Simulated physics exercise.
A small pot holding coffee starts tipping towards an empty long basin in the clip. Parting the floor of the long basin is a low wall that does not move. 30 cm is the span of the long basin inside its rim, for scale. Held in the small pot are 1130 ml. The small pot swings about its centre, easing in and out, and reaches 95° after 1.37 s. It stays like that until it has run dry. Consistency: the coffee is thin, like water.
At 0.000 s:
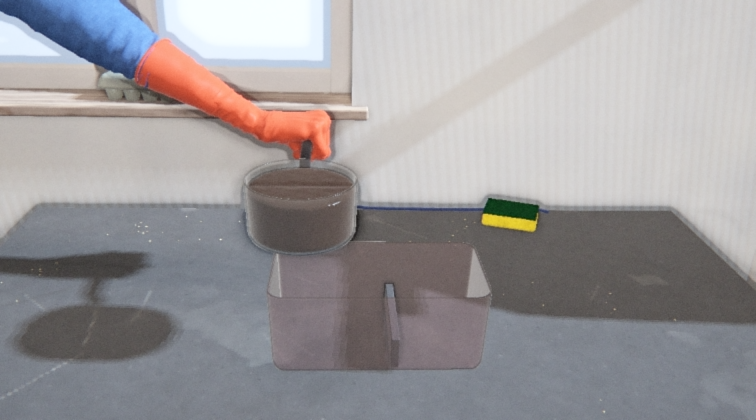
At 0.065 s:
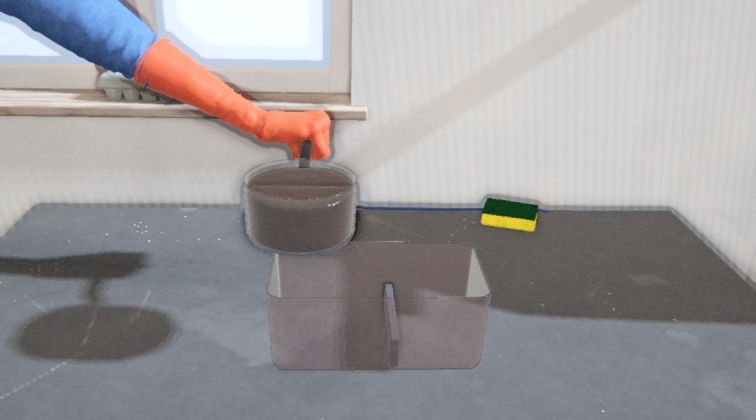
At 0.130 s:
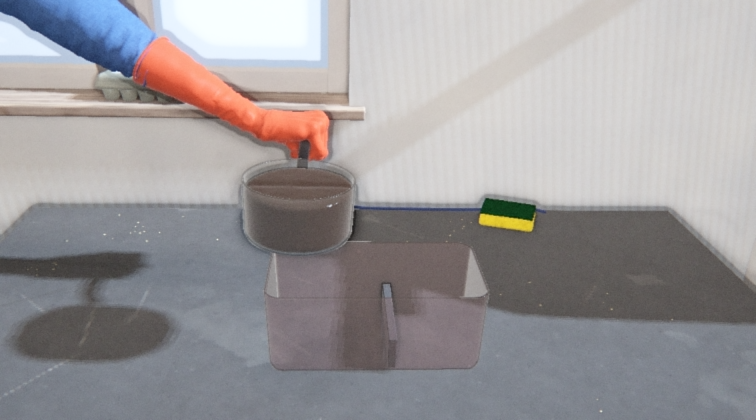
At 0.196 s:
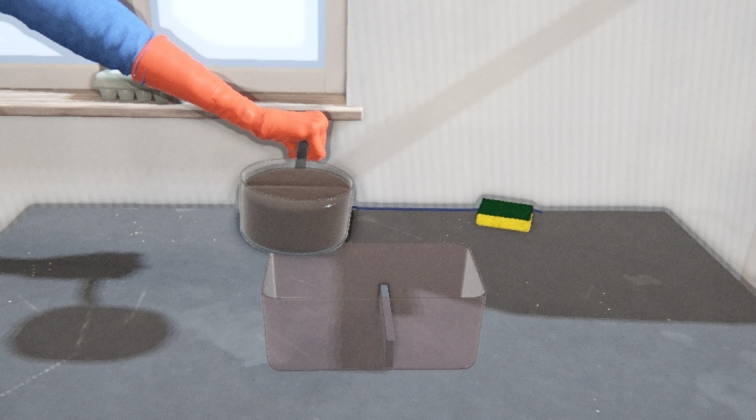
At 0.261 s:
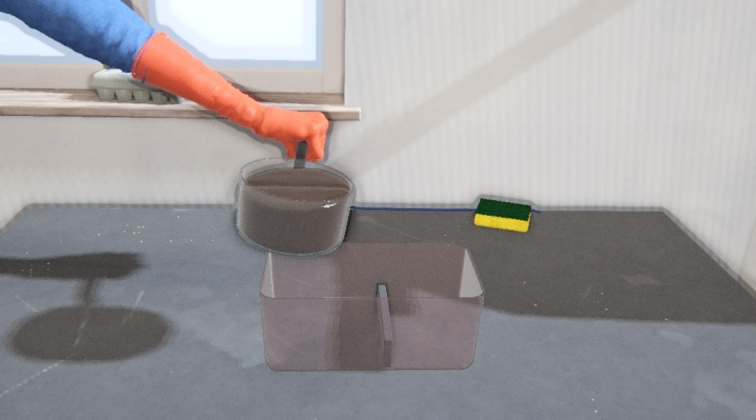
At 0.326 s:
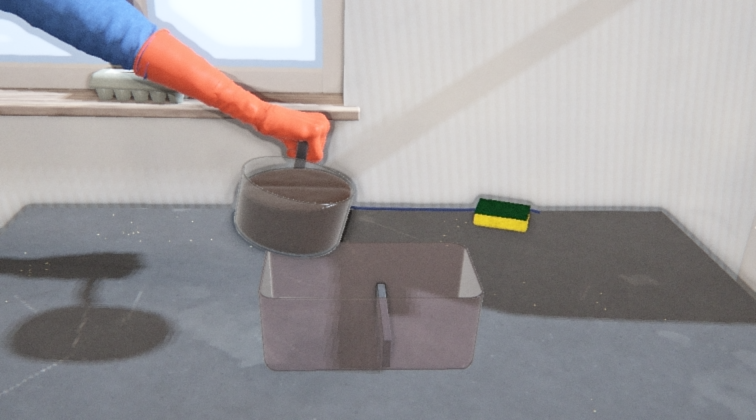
A gloved hand holds a small clear pot of brown liquid above a grey worktop, seen from the front and slightly above, with a pale wall and a window at upper left. The glove is orange below a blue sleeve; a long see-through basin with a low dividing wall sits in front, and a green and yellow sponge lies to the right. The pot tilts slightly rightward, its liquid staying inside, while the view drifts very slightly.
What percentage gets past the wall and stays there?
About 61 per cent.
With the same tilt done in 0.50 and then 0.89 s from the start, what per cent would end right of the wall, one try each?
I'd expect close to 35 per cent and then close to 55 per cent.
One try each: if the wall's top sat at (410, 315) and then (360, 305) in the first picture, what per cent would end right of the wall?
One try each: Around 35 percent and then around 90 percent.
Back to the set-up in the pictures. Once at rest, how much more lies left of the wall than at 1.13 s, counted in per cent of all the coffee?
It comes to some 22 per cent.
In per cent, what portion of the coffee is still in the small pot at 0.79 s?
Near 60 in a hundred.
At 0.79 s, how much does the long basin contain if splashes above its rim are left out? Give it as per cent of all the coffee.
Near 18 in a hundred.
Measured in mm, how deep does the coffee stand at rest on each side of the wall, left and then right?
Left roughly 18 mm; right roughly 38 mm.
Then, 0.79 s in, the tilt is 59° and 61 per cent is still to pour, 2 is left of the wall and 15 right of it.
Then, 1.13 s in, the tilt is 88° and 16 per cent is still to pour, 17 is left of the wall and 61 right of it.
Then, 1.48 s in, the tilt is 95° and 3 per cent is still to pour, 35 is left of the wall and 61 right of it.
Then, 1.87 s in, the tilt is 95° and 0 per cent is still to pour, 38 is left of the wall and 61 right of it.
Finally, 39 per cent lies left of the wall, 61 right of it and 0 outside.
